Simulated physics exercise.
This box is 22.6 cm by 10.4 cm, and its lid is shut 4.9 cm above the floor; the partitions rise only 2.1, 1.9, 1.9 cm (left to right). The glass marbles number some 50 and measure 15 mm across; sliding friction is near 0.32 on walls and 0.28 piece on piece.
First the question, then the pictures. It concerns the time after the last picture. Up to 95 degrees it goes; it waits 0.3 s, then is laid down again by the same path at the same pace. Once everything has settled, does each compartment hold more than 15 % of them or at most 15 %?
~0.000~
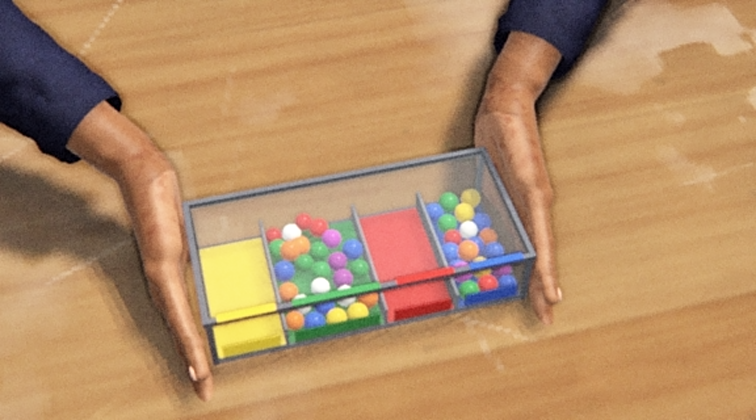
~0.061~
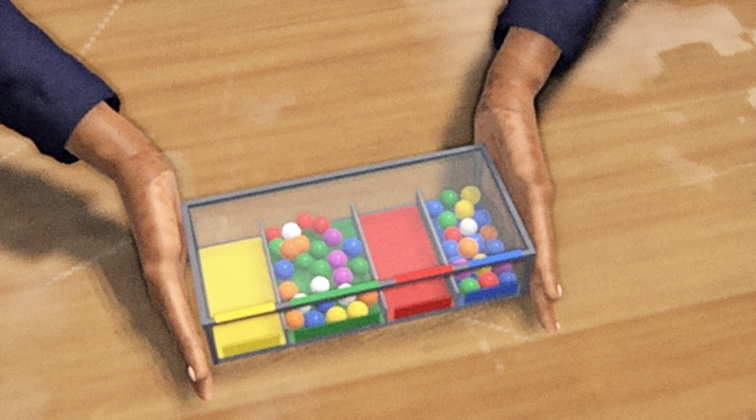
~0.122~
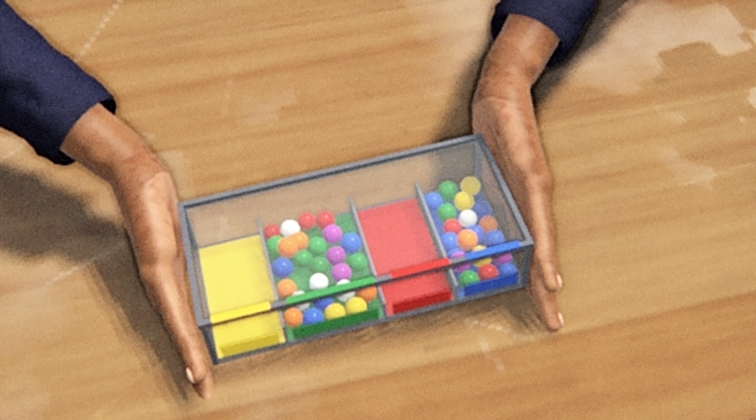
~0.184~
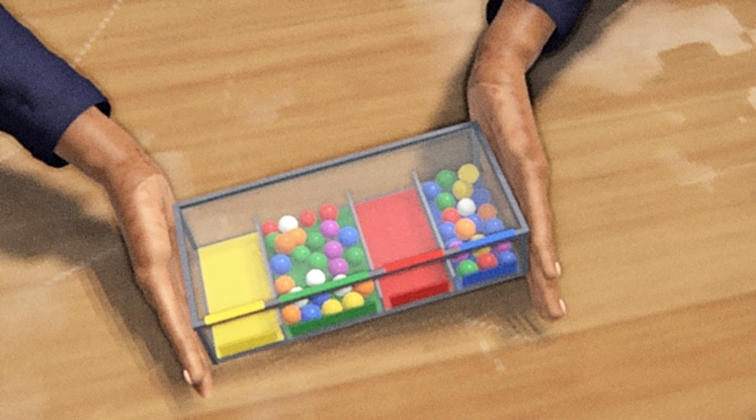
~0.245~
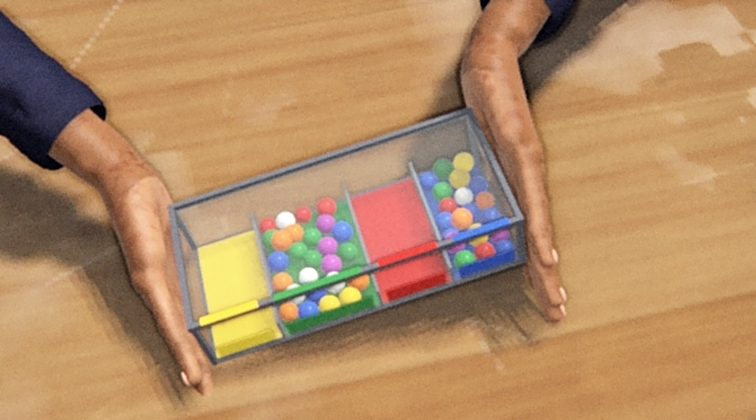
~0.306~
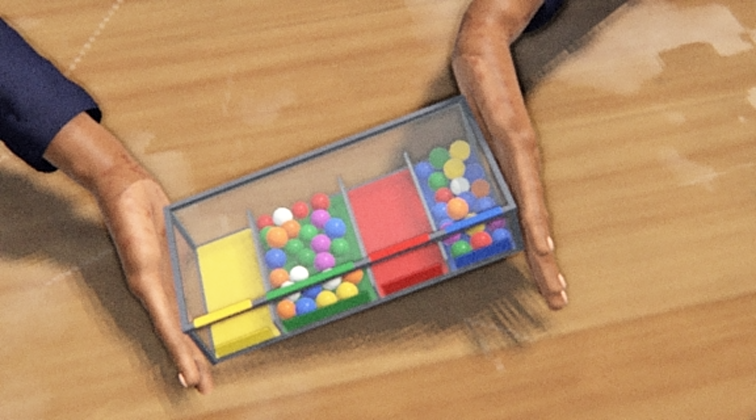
Red: At most 15 %; blue: At most 15 %; green: At most 15 %; yellow: More than 15 %.
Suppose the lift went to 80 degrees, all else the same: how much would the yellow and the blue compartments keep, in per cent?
Yellow: 20 per cent; blue: 30 per cent.
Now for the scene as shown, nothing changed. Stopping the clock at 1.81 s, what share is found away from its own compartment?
75 percent.
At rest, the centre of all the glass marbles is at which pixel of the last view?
Once everything settles, the centre is around (238, 288).
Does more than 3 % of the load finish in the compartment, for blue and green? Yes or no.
Blue: False, green: True.
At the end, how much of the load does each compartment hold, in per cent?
Going by colour, red ends with 0, blue with 0, green with 10 and yellow with 90.
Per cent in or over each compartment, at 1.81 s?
You'd find red at 20, blue at 5, green at 35 and yellow at 40 per cent.
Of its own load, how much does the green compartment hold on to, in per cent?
That compartment keeps close to 10 per cent of its own pieces.
After 1.81 s, tilt 95 degrees; red 20 %, blue 5 %, green 35 %, yellow 40 %.
After 2.82 s, tilt 47 degrees; green 10 %, yellow 90 %.
After 3.80 s, tilt 0 degrees; green 10 %, yellow 90 %.
By 4.2 s all is still; red 0 %, blue 0 %, green 10 %, yellow 90 %.
